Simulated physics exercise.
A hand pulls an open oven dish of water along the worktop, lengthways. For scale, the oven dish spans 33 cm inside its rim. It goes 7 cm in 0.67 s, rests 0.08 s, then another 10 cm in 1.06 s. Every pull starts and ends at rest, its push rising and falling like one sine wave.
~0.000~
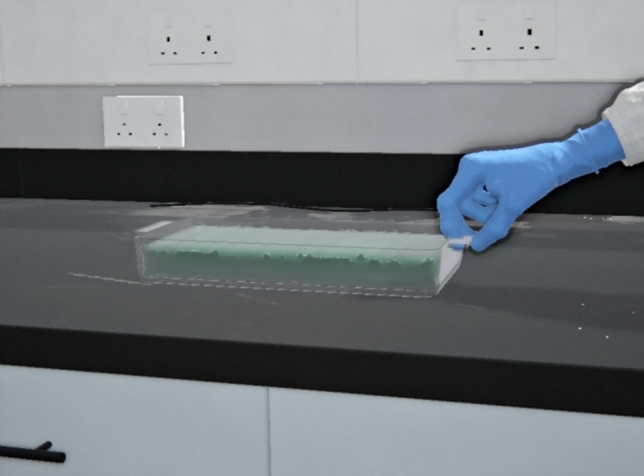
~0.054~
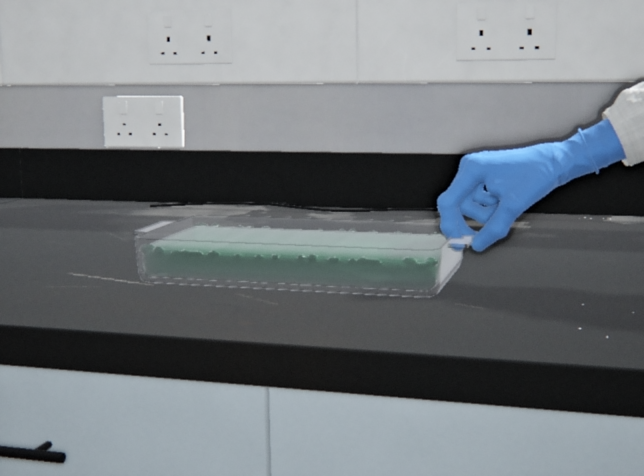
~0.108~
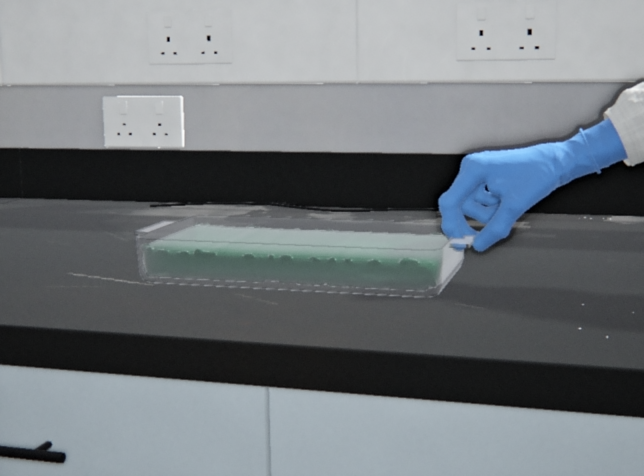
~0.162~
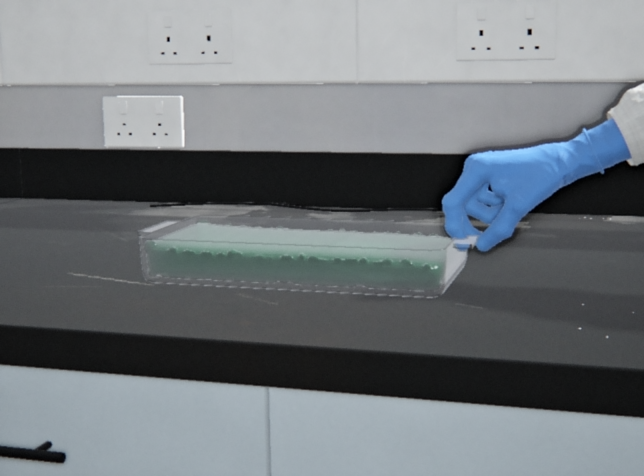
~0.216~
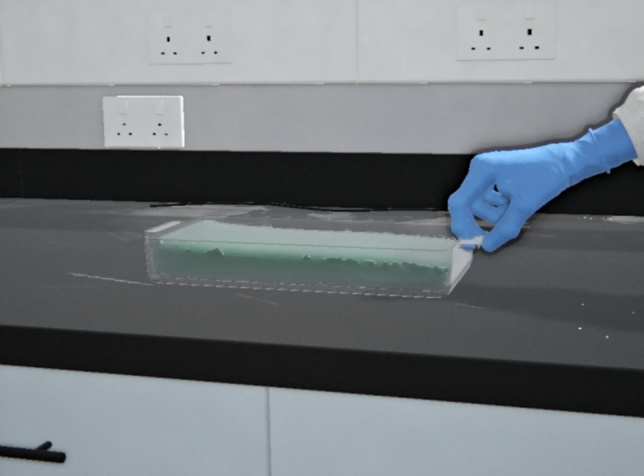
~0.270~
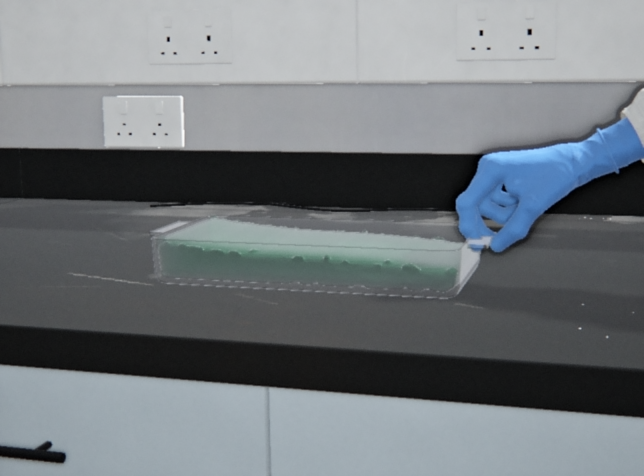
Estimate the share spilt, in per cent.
About 19 per cent.
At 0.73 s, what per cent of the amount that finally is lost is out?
Some 0 per cent.
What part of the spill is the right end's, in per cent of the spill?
Near 50 in a hundred.
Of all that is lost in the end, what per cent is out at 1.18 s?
Near 20 in a hundred.
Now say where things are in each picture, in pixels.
In the first frame, it has moved 0.0 cm; in the oven dish the surface runs from (169, 235) to (451, 246), rim (452, 238); the water stands 11 mm below the rim.
In the second frame, it has moved 0.0 cm; in the oven dish the surface runs from (170, 235) to (451, 246).
In the third frame, it has moved 0.2 cm; in the oven dish the surface runs from (171, 234) to (453, 248).
In the fourth frame, it has moved 0.5 cm; in the oven dish the surface runs from (173, 231) to (456, 251).
In the fifth frame, it has moved 1.2 cm; in the oven dish the surface runs from (178, 229) to (462, 253).
In the sixth frame, it has moved 2.0 cm; in the oven dish the surface runs from (185, 226) to (469, 255).
By 0.73 s it has gone 7 cm; 0 per cent is out over the left end and 0 over the right.
By 1.18 s it has gone 10 cm; 0 per cent is out over the left end and 3 over the right.
By 1.64 s it has gone 17 cm; 7 per cent is out over the left end and 3 over the right.
By 2.10 s it has gone 17 cm; 7 per cent is out over the left end and 9 over the right.
At rest 19 per cent is out in all, 9 of it over the left end.
